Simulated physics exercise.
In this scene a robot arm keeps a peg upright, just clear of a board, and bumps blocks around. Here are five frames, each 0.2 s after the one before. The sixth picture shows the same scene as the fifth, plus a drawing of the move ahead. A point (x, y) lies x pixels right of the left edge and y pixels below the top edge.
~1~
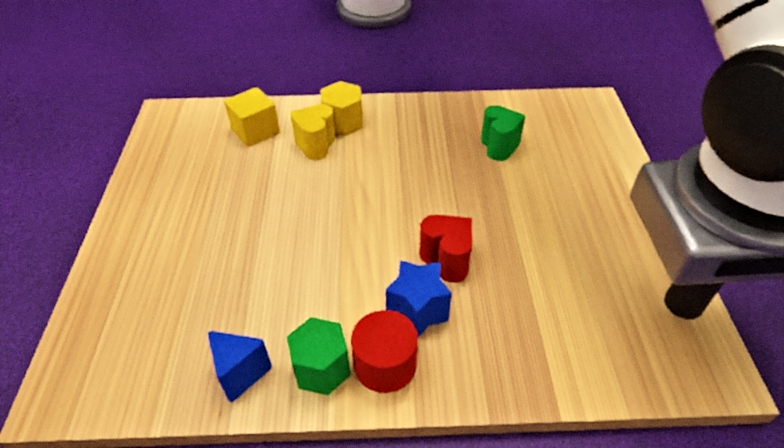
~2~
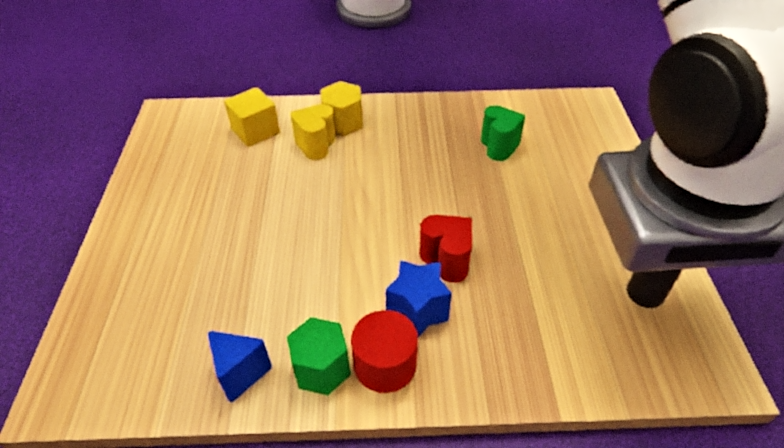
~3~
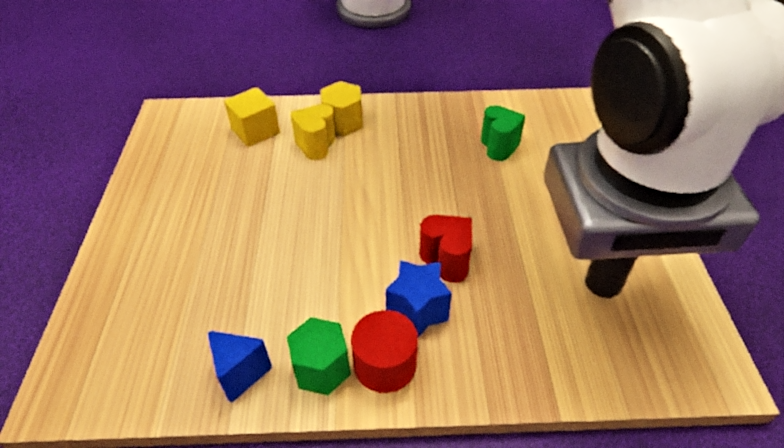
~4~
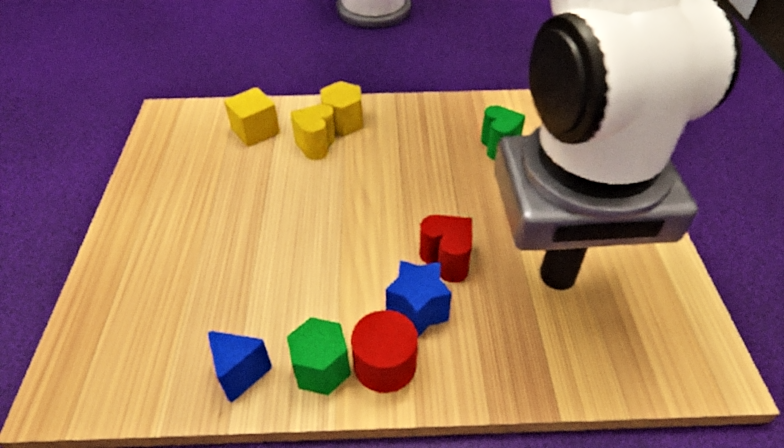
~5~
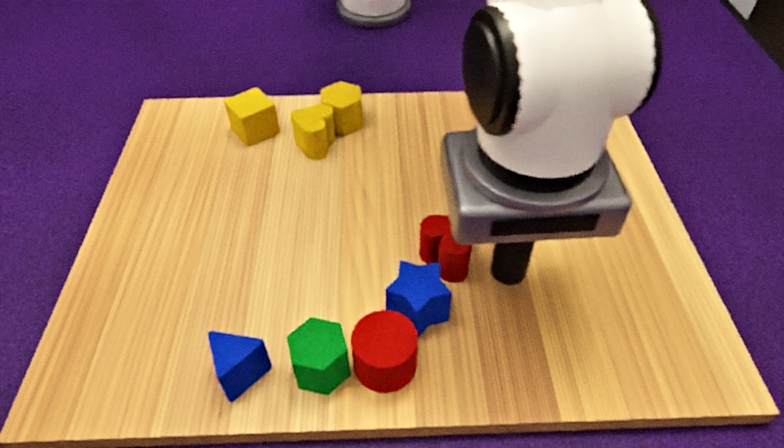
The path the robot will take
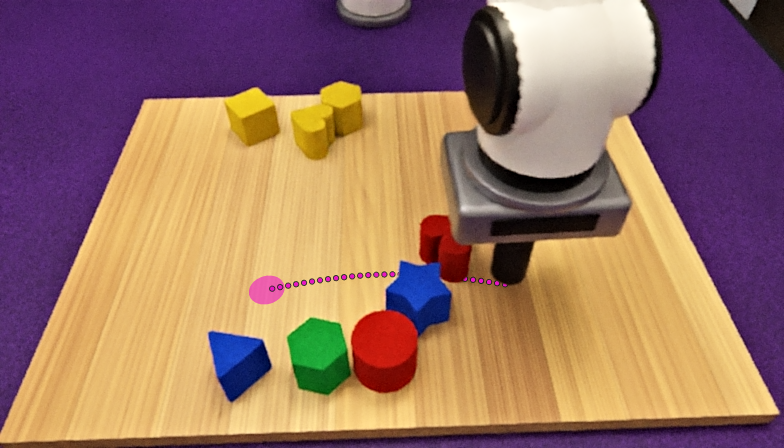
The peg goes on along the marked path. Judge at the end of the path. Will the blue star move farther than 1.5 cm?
That would be a no.
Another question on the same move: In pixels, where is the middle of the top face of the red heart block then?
Its top middle will sit at (409, 215).
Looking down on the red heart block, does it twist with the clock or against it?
From above, the turn goes clockwise.
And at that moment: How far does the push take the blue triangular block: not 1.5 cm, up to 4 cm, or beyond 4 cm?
My answer is that it shifts under 1.5 cm.
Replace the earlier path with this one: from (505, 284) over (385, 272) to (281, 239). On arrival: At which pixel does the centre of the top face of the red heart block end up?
The centre of its top will be at (408, 216).
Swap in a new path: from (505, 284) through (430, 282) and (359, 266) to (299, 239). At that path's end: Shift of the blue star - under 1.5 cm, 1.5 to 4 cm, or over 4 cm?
The answer will be the middling band, 1.5 to 4 cm.
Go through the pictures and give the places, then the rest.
In the first picture, tip of the peg at (683, 304), middles of tops, blue triangular block at (230, 349), blue star at (419, 282), red heart block at (450, 231).
In the second picture, peg at (645, 294), nothing pushed.
In the third picture, peg at (603, 284), nothing pushed.
In the fourth picture, peg at (558, 276), nothing pushed.
In the fifth picture, peg at (508, 271), blue triangular block at (230, 349), blue star at (419, 282), red heart block at (450, 231).
The line goes from (505, 284) over (425, 275) and (346, 277) to (267, 290).
What follows on the original path. One third of the way, peg at (426, 262); red heart block at (416, 217), turned 65° clockwise.
Two thirds of the way, peg at (344, 264); red heart block at (409, 215), turned 85° clockwise.
At the end, peg at (263, 277); blue triangular block unmoved; blue star unmoved; red heart block at (409, 215), turned 85° clockwise.
